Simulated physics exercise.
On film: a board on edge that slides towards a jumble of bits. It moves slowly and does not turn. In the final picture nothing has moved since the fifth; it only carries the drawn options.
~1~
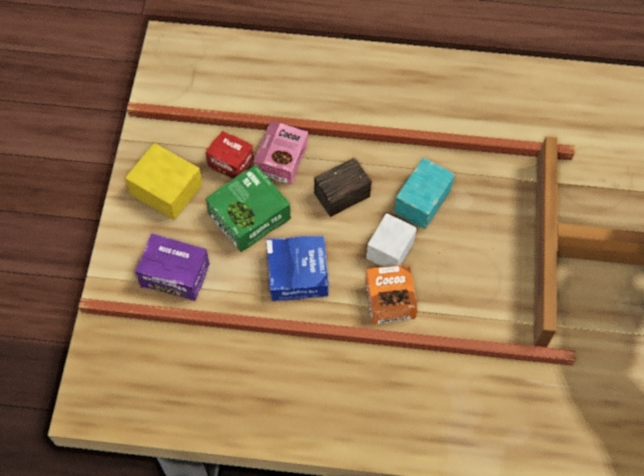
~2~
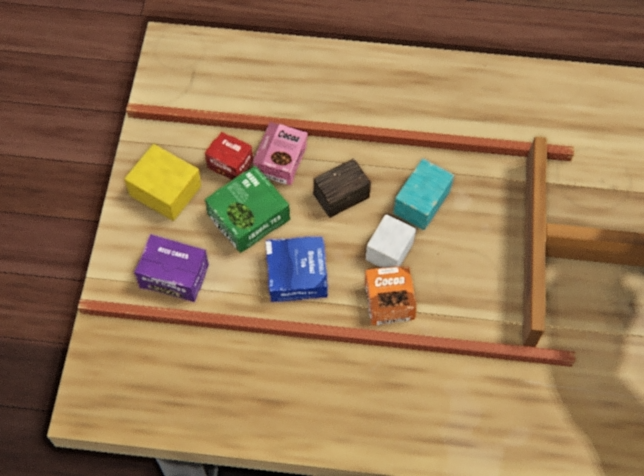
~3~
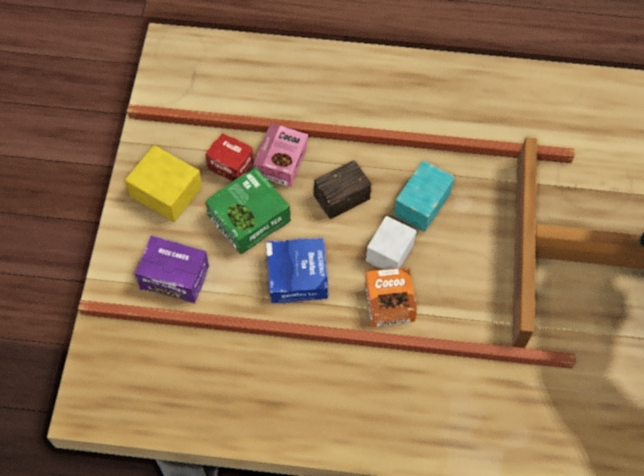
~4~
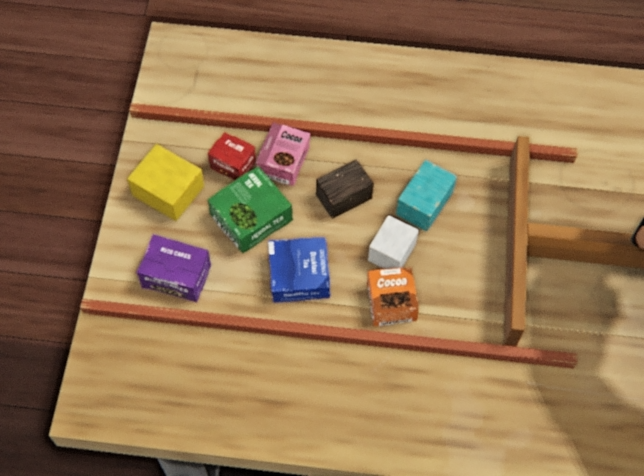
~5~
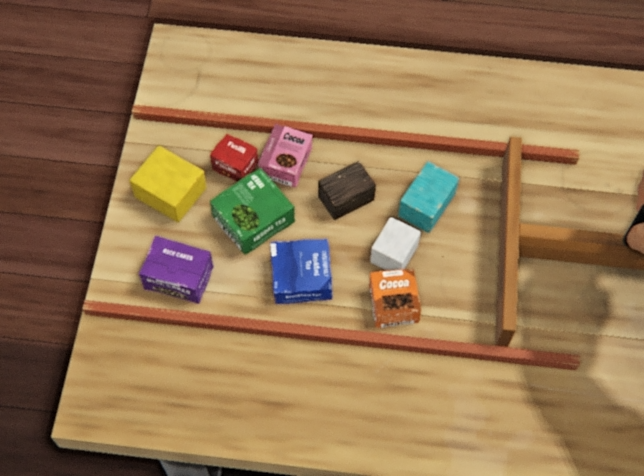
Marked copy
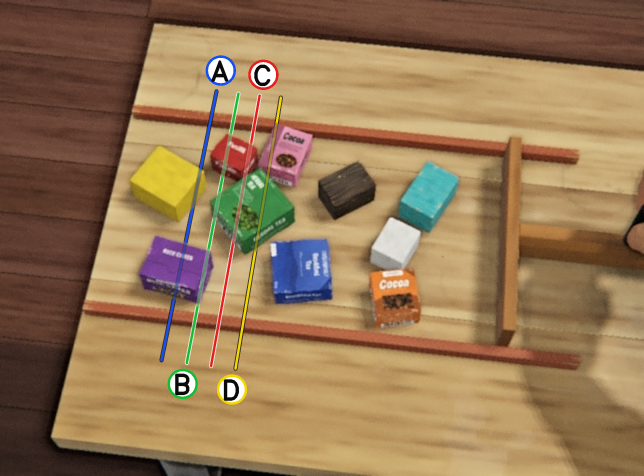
A pale wooden tabletop, seen from above at a slight tilt over a dark plank floor, holds a loose jumble of small blocks and packets between two red rails. Yellow, red, pink, green and purple pieces lie at the left, black and blue in the middle, turquoise, white and orange at the right. An upright brown board on a wooden handle slides slowly leftward without turning, a fingertip appearing at the right edge, while the pieces stay put.
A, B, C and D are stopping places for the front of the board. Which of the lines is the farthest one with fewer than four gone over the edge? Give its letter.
A.
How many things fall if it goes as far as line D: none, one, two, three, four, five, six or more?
By then, none.
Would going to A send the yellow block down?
By then, yes.
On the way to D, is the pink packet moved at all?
By then, yes.
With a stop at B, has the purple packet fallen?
Yes.
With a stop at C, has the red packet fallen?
No.
On the marked copy, A at (191, 216); B at (214, 219); C at (237, 221); D at (260, 224).
With A. Early on, board (397, 216); orange packet (360, 293); turquoise block (373, 193).
Further on, board (281, 204); yellow block (142, 169); purple packet (131, 275).
At the end, board (192, 194); green packet over the edge; purple packet over the edge; three fallen.
As for the rest, B is within the limit but short; C is within the limit but short; D is within the limit but short.
